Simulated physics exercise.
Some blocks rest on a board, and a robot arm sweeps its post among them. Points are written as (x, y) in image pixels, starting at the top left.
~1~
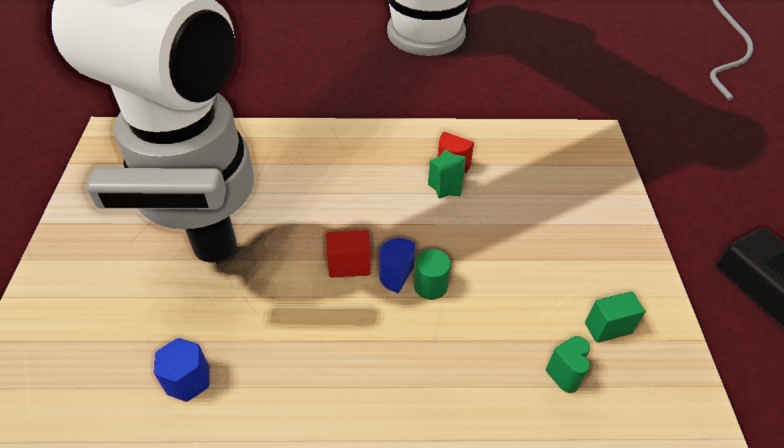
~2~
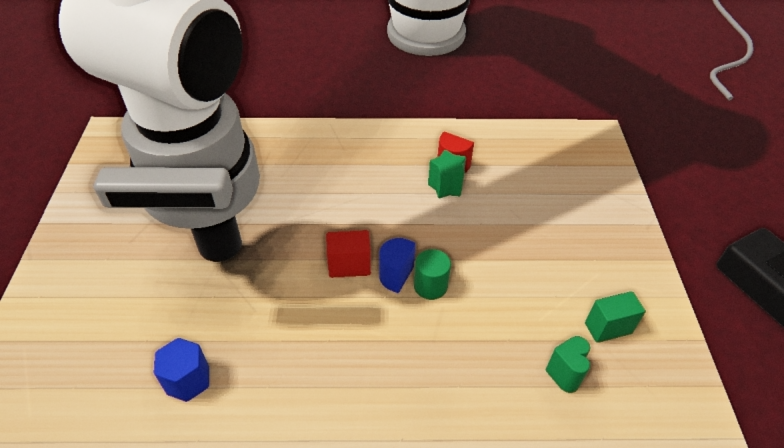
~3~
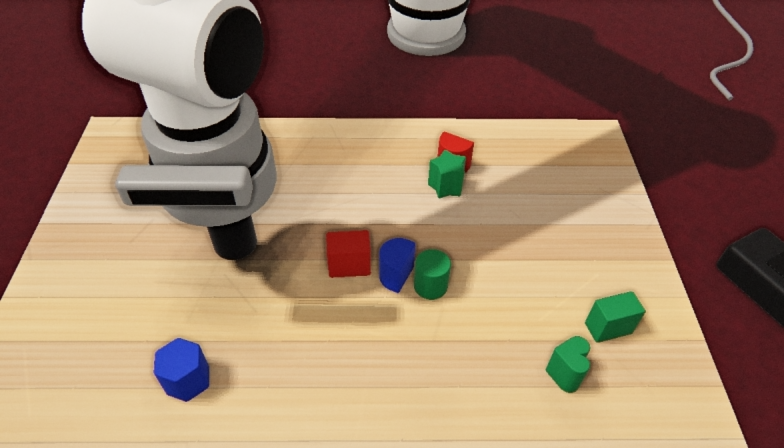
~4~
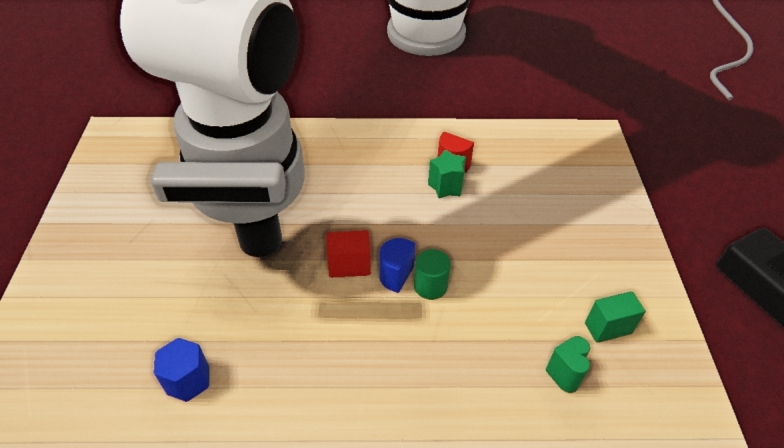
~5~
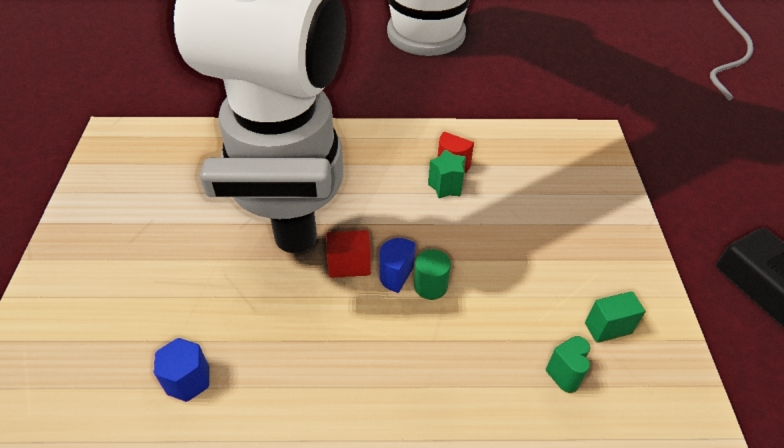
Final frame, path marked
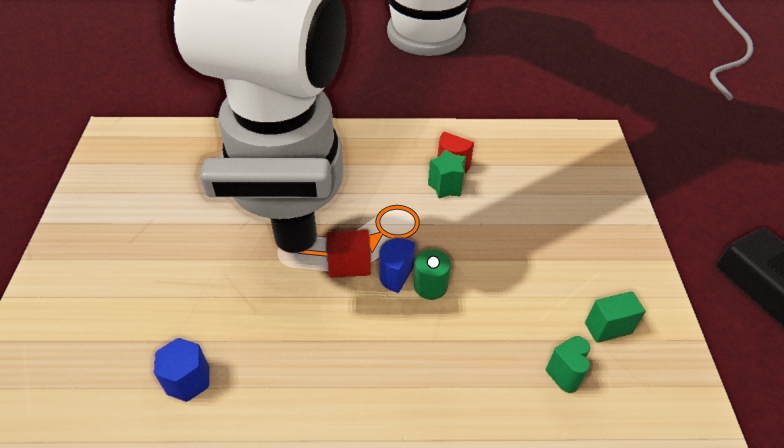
At the start, a robot arm holds its dark post above the left side of a wooden board scattered with red, blue and green blocks. The arm moves slowly, then more quickly, to the right, bringing the post close beside the red block while all the blocks stay still.
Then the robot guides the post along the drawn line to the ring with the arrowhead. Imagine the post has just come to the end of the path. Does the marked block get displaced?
Yes, that is what happens.
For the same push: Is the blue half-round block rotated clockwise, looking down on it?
Answer: No.
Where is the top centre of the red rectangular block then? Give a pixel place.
Its top centre lands on (388, 249).
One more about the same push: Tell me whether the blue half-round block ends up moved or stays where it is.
It gets pushed out of place.
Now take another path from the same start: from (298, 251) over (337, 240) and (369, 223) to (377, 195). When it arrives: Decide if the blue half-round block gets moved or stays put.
The blue half-round block will not stay where it is.
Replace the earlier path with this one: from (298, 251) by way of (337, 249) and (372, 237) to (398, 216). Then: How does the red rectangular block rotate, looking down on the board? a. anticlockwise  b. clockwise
My pick is b.
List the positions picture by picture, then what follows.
The first frame shows post tip (215, 246); block tops, red rectangular block (348, 241); blue half-round block (396, 251); green circular block (433, 262); green star-shaped block (449, 162).
The second frame shows post (220, 246); blocks unchanged.
The third frame shows post (236, 244); blocks unchanged.
The fourth frame shows post (261, 241); blocks unchanged.
The fifth frame shows post (296, 237); red rectangular block (348, 241); blue half-round block (396, 251); green circular block (433, 262); green star-shaped block (449, 162).
Path on the board, from (298, 251) over (337, 255) and (370, 241) to (398, 222); the dot is on the green circular block.
What follows on the original path. One third of the way, post (337, 241); red rectangular block (372, 251), turned 25° clockwise; blue half-round block (411, 258), turned 25° anticlockwise; green circular block (442, 264).
Two thirds of the way, post (371, 227); red rectangular block (388, 249), turned 70° clockwise; blue half-round block (423, 269), turned 25° anticlockwise; green circular block (455, 269).
At the end, post (398, 208); red rectangular block (388, 249), turned 70° clockwise; blue half-round block (423, 269), turned 25° anticlockwise; green circular block (455, 269); green star-shaped block in place.
